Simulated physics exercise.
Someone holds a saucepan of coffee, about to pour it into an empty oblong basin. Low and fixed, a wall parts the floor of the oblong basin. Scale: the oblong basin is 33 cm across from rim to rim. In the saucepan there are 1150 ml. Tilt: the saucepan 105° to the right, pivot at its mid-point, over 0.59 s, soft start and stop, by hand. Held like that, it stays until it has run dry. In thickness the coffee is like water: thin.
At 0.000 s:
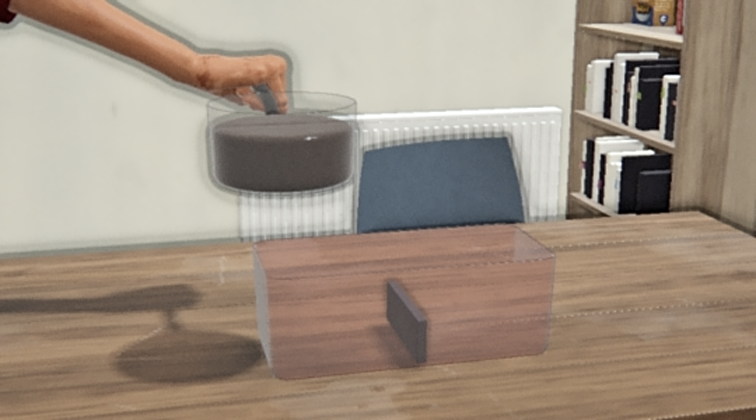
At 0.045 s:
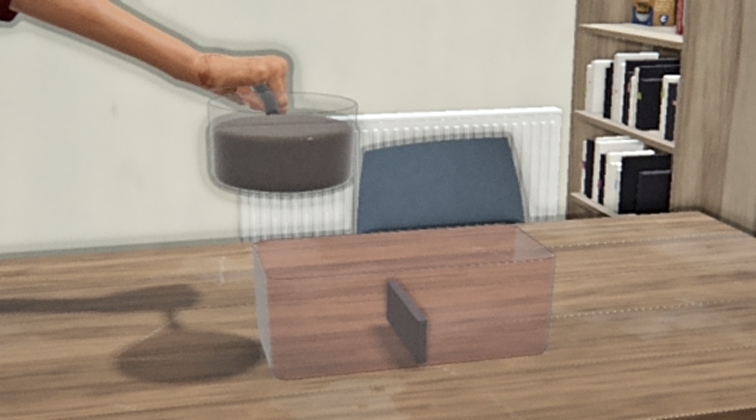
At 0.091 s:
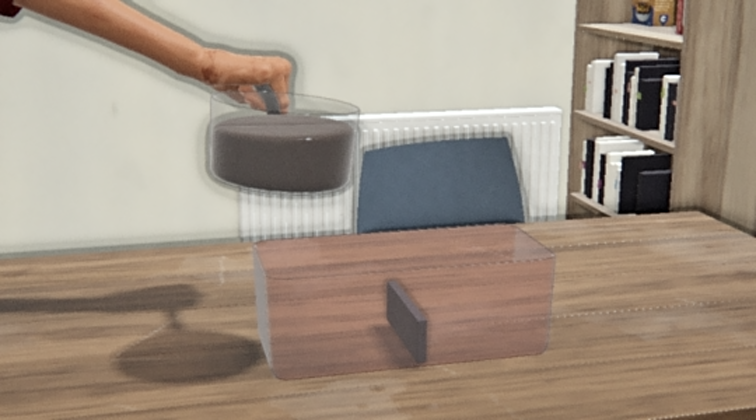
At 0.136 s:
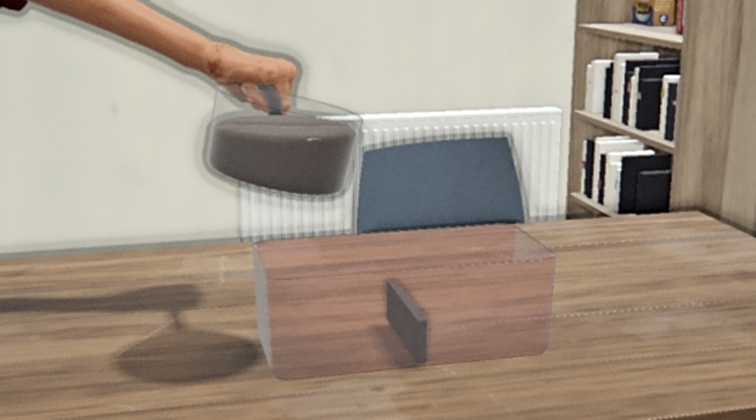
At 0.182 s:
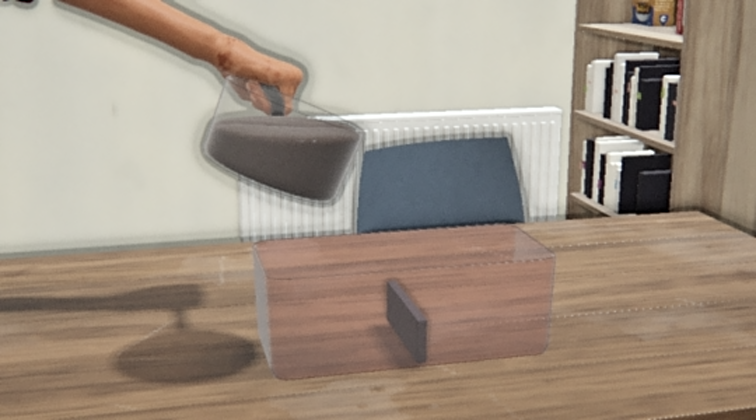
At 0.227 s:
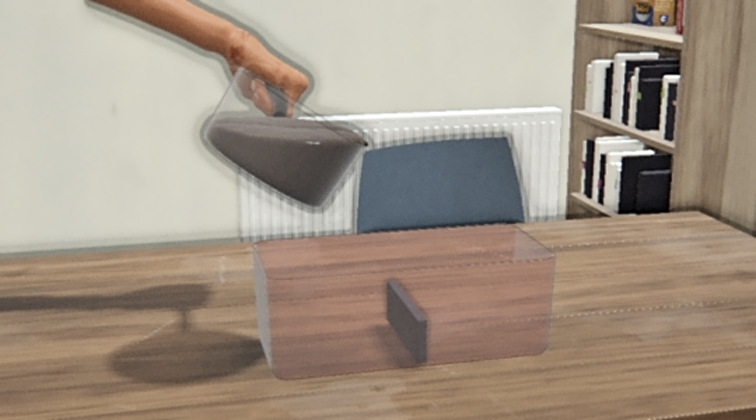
On a wooden table in front of a radiator, a blue chair and a bookshelf sits an empty, clear oblong basin with a low dark wall inside. A hand holds a see-through pan of dark liquid level above its left end, then tilts it to the right, slowly at first, then more steeply.
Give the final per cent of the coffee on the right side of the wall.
The right side ends with about 27 per cent.
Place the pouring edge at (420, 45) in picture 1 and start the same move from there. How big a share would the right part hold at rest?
Result then: Approx. 80 %.
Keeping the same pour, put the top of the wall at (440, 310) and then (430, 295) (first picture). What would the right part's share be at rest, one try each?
20 per cent first, 10 per cent second.
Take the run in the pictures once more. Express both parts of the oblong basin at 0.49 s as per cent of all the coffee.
14 on the left, 14 on the right, roughly.
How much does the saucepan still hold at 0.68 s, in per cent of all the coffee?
Share remaining: Approx. 8 %.
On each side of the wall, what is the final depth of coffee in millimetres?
Once settled, the left stands around 32 mm and the right around 14 mm.
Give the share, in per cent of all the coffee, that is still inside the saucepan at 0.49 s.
Still held: Roughly 32 % of the total.
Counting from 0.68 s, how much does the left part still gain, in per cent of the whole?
That amounts to roughly 7 per cent of the whole.
After 0.49 s the tilt is 97° and 33 per cent is still to pour, 13 is left of the wall and 14 right of it.
After 0.68 s the tilt is 105° and 8 per cent is still to pour, 59 is left of the wall and 25 right of it.
After 0.87 s the tilt is 105° and 1 per cent is still to pour, 56 is left of the wall and 26 right of it.
After 1.09 s the tilt is 105° and 0 per cent is still to pour, 66 is left of the wall and 27 right of it.
In the end 66 per cent lies left of the wall, 27 right of it and 7 outside.
